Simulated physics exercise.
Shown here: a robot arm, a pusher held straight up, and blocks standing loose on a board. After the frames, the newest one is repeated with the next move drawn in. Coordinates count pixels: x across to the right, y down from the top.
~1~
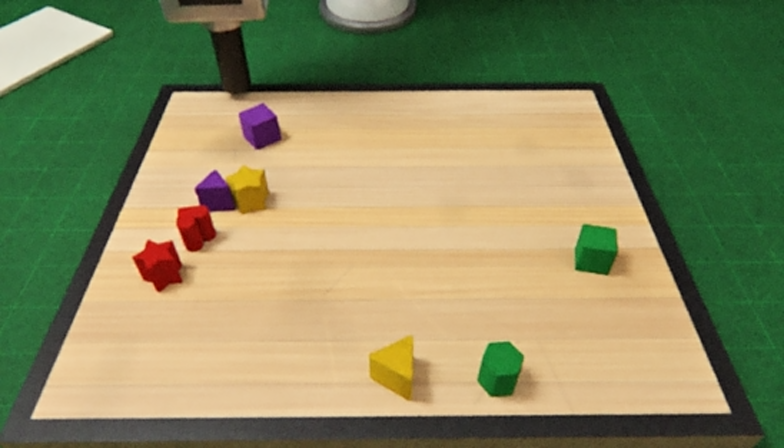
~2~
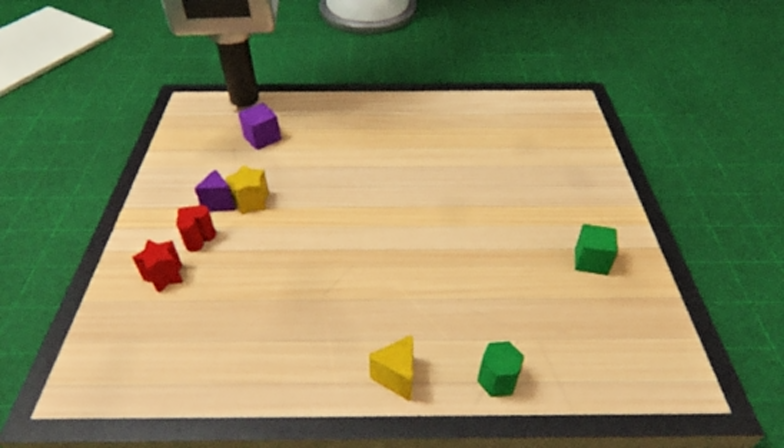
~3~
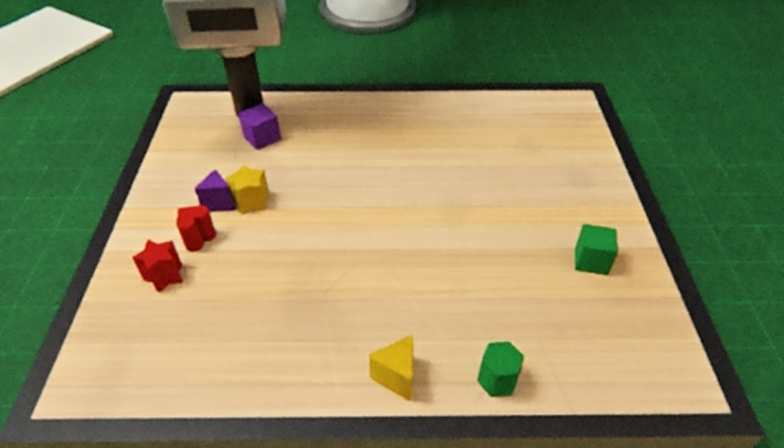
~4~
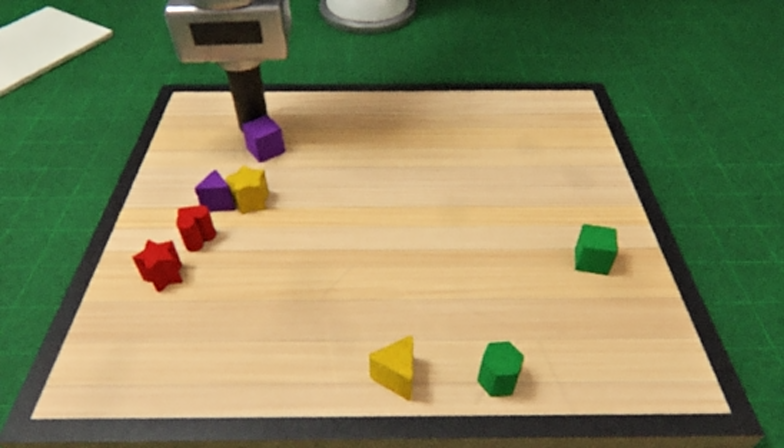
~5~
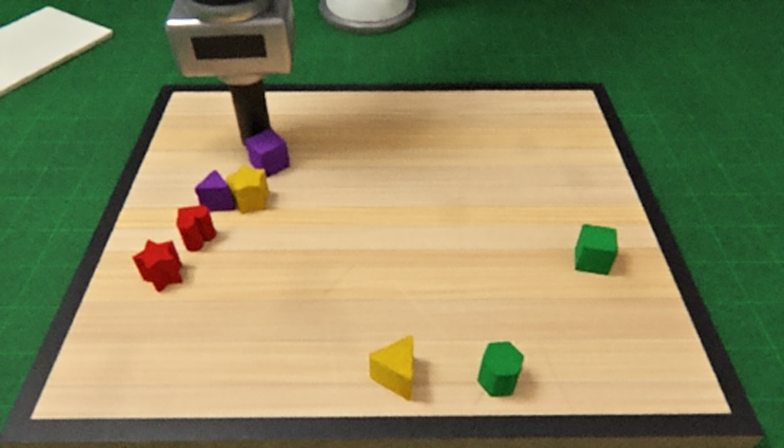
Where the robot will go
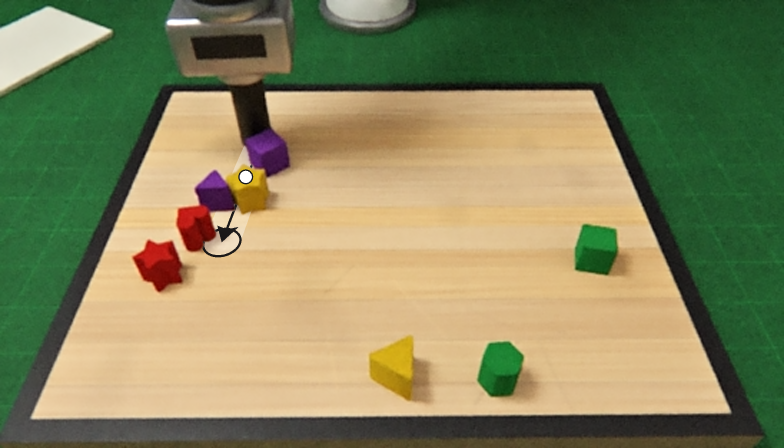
A robot arm lowers toward a purple block and pushes it down toward a yellow star.
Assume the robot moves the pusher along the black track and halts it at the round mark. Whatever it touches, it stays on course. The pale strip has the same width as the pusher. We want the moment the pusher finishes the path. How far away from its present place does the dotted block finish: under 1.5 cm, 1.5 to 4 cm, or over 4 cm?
The best fit is over 4 cm.
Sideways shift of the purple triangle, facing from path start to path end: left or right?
The right-hand side.
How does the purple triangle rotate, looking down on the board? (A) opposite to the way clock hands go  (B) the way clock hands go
Answer: B.
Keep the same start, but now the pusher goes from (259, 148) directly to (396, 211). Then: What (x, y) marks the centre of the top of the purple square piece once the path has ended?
When the path ends, it will be at (282, 163).
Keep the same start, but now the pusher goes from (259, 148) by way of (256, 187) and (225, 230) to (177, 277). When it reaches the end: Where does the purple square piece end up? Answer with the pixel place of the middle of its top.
For the centre of its top, I'd go with (280, 173).
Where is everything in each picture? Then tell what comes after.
The first frame shows pusher tip at (238, 86); block tops, red heart at (190, 215); purple triangle at (212, 181); yellow star block at (246, 177); purple square piece at (258, 114).
The second frame shows pusher at (245, 99); blocks unchanged.
The third frame shows pusher at (251, 112); blocks unchanged.
The fourth frame shows pusher at (255, 126); purple square piece at (261, 126).
The fifth frame shows pusher at (258, 139); red heart at (190, 215); purple triangle at (212, 181); yellow star block at (246, 177); purple square piece at (265, 141).
Path on the board, in a line from (259, 148) to (222, 242); the dot is on the yellow star block.
The first path, step by step. One third of the way, pusher at (246, 168); purple square piece at (271, 159), turned 35° anticlockwise.
Two thirds of the way, pusher at (233, 200); purple triangle at (199, 192), turned 20° clockwise; yellow star block at (250, 202), turned 45° anticlockwise; purple square piece at (272, 160), turned 45° anticlockwise.
At the end, pusher at (219, 234); red heart at (176, 225), turned 35° clockwise; purple triangle at (191, 196), turned 30° clockwise; yellow star block at (252, 212), turned 110° anticlockwise; purple square piece at (272, 160), turned 45° anticlockwise.
